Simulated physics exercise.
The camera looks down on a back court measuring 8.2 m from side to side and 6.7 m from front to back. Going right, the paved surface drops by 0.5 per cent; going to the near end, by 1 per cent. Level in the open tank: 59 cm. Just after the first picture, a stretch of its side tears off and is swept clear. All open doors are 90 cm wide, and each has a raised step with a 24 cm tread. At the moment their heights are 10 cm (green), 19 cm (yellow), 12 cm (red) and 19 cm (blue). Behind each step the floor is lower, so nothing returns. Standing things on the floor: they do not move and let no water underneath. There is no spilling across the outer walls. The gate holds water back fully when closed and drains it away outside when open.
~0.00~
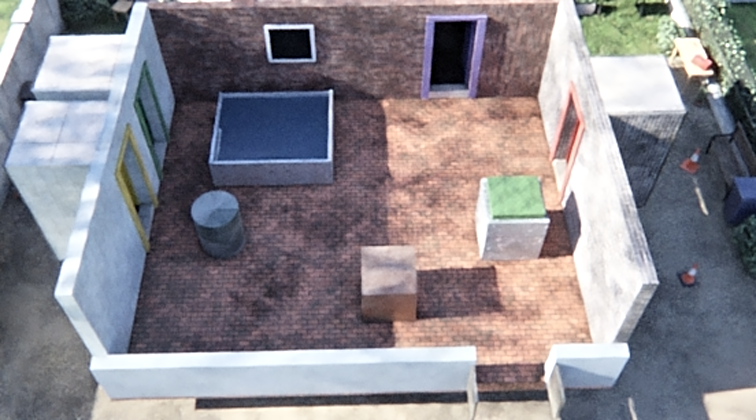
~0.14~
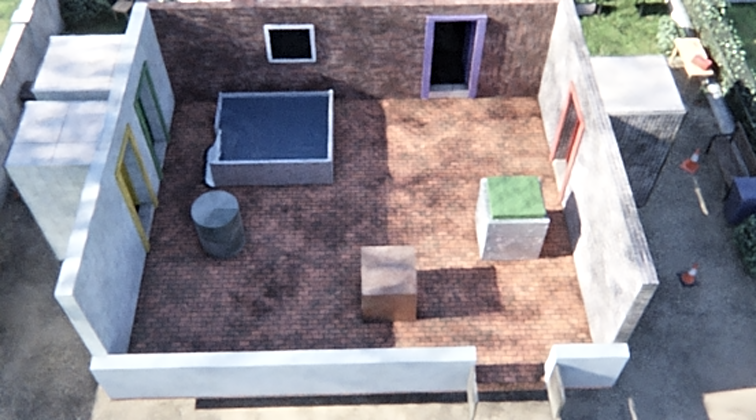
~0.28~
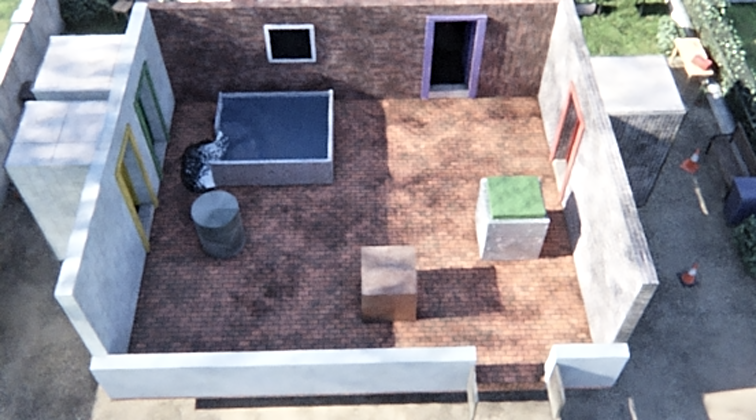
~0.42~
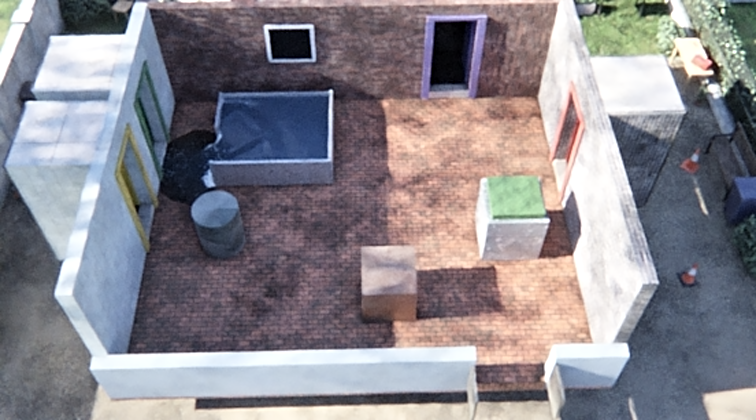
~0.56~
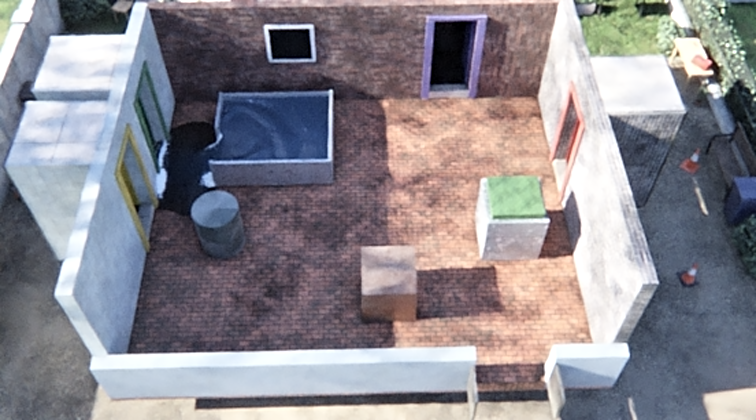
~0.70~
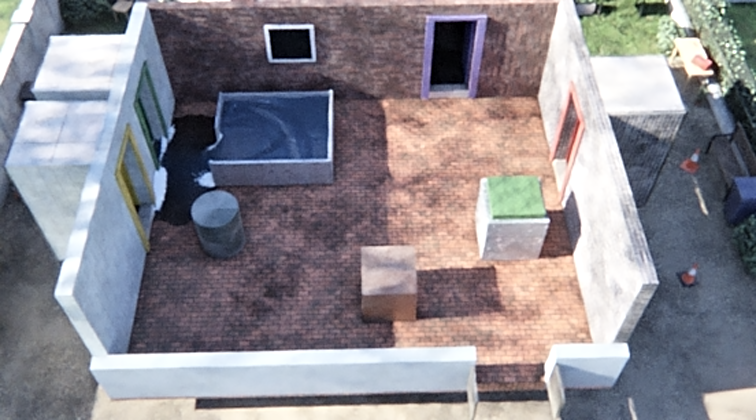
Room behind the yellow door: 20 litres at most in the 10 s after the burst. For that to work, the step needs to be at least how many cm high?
At least about 11 cm high.
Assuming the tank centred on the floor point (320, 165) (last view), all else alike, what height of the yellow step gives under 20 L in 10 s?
In that case about 22 cm.
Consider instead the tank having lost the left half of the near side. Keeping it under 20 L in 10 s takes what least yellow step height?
About 26 cm.
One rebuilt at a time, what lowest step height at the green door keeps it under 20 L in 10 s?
Green would need about 35 cm on its own.
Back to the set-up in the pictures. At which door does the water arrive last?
That would be the red door.
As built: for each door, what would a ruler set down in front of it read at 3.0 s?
Centimetres: Green = 27, yellow = 13, red = 0, blue = 0.
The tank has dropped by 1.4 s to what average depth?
On average, around 45 cm.
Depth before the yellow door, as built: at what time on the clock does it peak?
The depth peaks at about 1.8 seconds.
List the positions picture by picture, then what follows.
In the first picture, still water, 59 cm deep, in the open tank at (274, 129); the yellow door at (139, 195) is dry.
In the second picture, the front is at (206, 173), 0.3 m from the gap at (219, 159); 0.2 m2 of floor is wet, 59 cm left at the back.
In the third picture, the front is at (184, 163), 0.8 m from the gap at (219, 160); 0.8 m2 of floor is wet, 59 cm left at the back.
In the fourth picture, the front is at (167, 148), 1.2 m from the gap at (219, 160); 1.8 m2 of floor is wet, 59 cm left at the back.
In the fifth picture, the gap is at (219, 160), the front 1.4 m out at (149, 171); the back of the open tank holds 59 cm.
In the sixth picture, water pours out at (219, 160) and has run 1.5 m, to (172, 120); about 9 cm deep outside, 59 cm at the back; 0.2 m in a straight line remain to the yellow door at (139, 195).
After 1.4 s water covers 10 % of the floor, deepest (39 cm) near (160, 183); 17 cm at the yellow door, 0 litres in over its 19 cm step.
After 3.0 s water covers 25 % of the floor, deepest (28 cm) near (162, 176); 13 cm at the yellow door, 1 litre in over its 19 cm step.
After 10.0 s water covers 70 % of the floor, deepest (12 cm) near (163, 170); 6 cm at the yellow door, 1 litre in over its 19 cm step.
At the yellow door as built, the water arrived by 0.9 s and peaked near 18 cm at 1.8 s.
With a step of 9.5 cm, 30 litres would have come in within the 10 s; with 12.5 cm, 13 litres. So under 20 litres takes about 11 cm.
